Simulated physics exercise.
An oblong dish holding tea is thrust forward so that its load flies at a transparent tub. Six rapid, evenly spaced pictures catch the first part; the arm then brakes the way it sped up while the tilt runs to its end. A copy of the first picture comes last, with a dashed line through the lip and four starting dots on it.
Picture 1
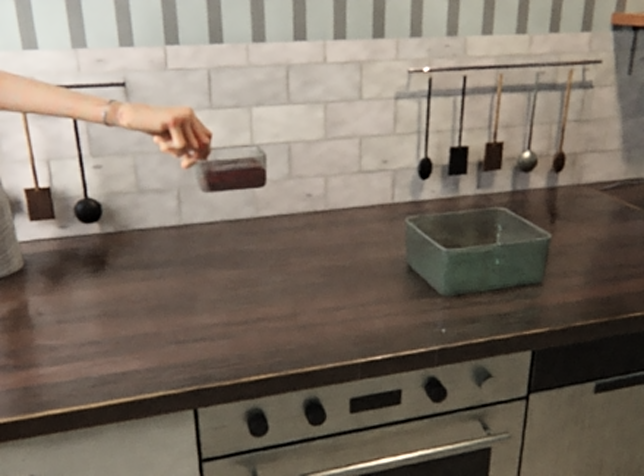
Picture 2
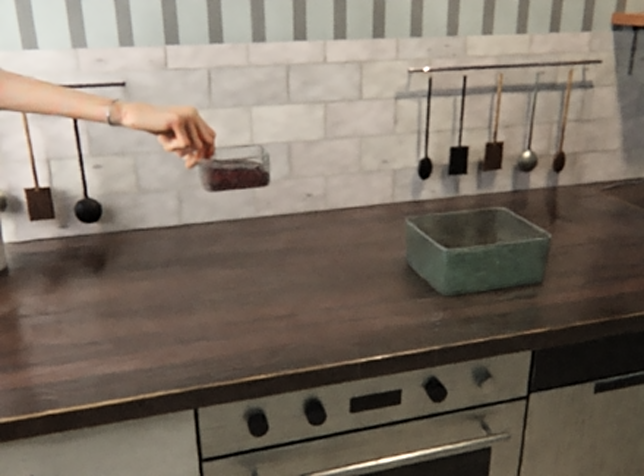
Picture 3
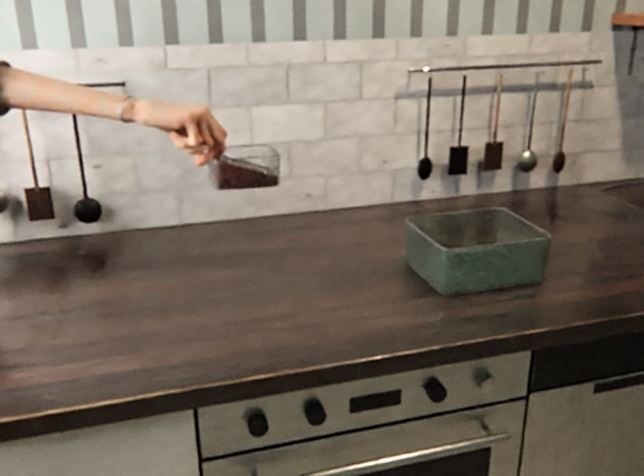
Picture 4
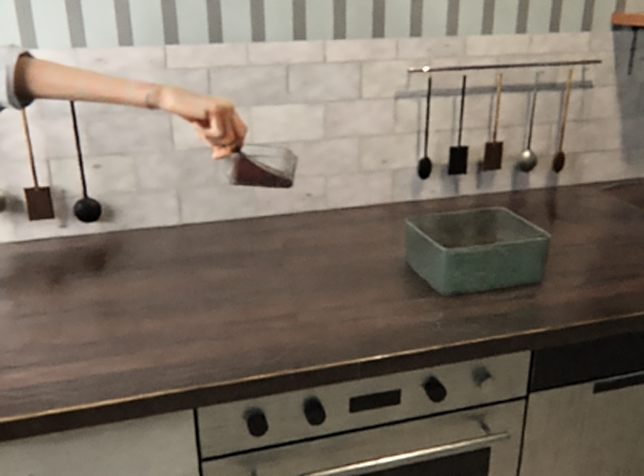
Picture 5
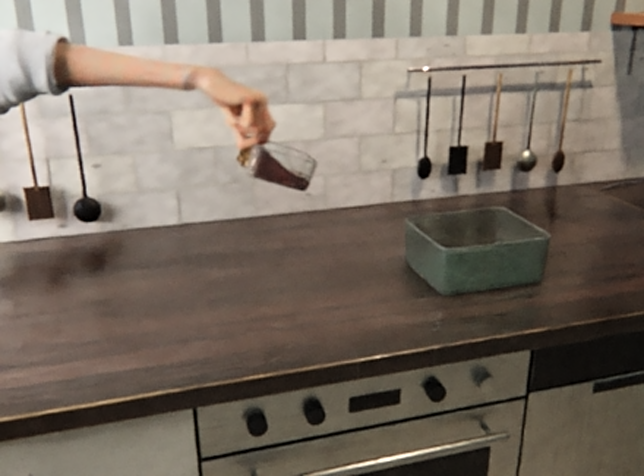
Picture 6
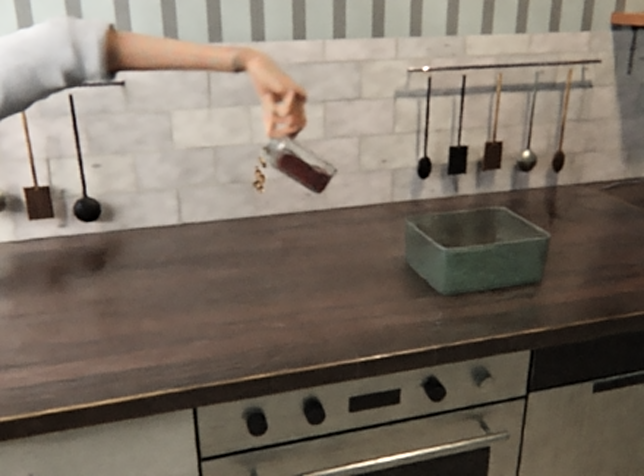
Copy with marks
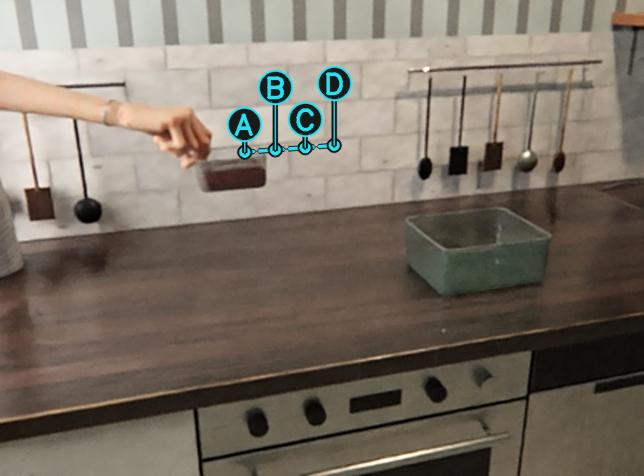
A hand carries a small clear dish right and tilts it, and brown bits spill out.
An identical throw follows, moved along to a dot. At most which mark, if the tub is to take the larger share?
Choose A.
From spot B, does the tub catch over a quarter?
Yes, it does.
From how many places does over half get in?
All of the four.
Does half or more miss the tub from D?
No, that is safe.
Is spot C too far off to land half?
No, not at all.
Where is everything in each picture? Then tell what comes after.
The first frame shows upright, lip at (261, 150); tub from (438, 295) to (542, 280); nothing has left yet.
The second frame shows upright, lip at (264, 150); nothing has left yet.
The third frame shows upright, lip at (274, 150); nothing has left yet.
The fourth frame shows tipped about 9°, lip at (291, 153); tea is over the rim, down to (224, 152).
The fifth frame shows tipped about 21°, lip at (311, 158); tea is over the rim, down to (243, 162).
The sixth frame shows tipped about 36°, lip at (331, 165); tea is over the rim, down to (259, 188).
On the marked copy, A at (244, 152); B at (275, 149); C at (305, 147); D at (334, 145).
With A, about 68 % lands in the tub, 21 % falls short and 11 % goes beside or beyond.
With B, about 69 % lands in the tub, 14 % falls short and 17 % goes beside or beyond.
With C, about 88 % lands in the tub, 7 % falls short and 5 % goes beside or beyond.
With D, about 86 % lands in the tub, 4 % falls short and 10 % goes beside or beyond.
